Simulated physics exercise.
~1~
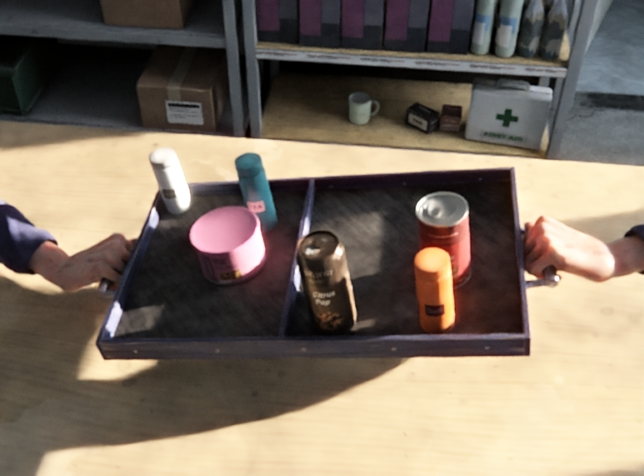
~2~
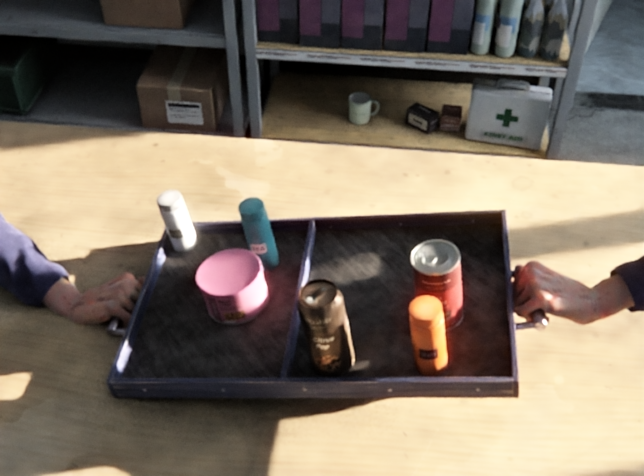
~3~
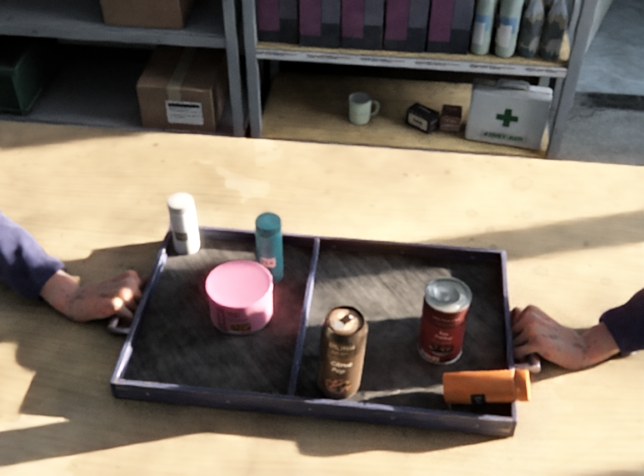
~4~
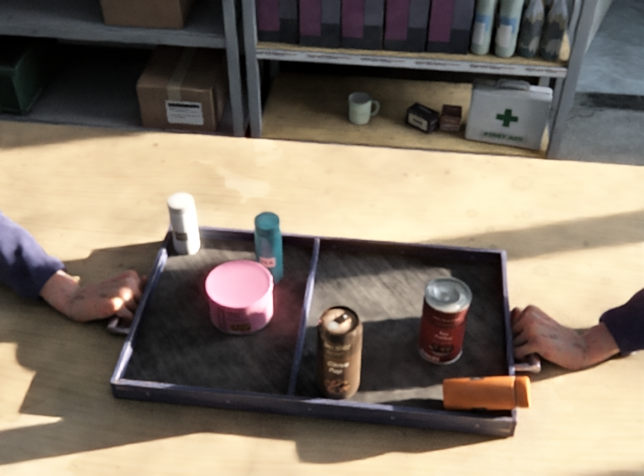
Two hands lowering a dark tray of containers onto a table, the orange shaker toppling onto its side while the others stay standing.
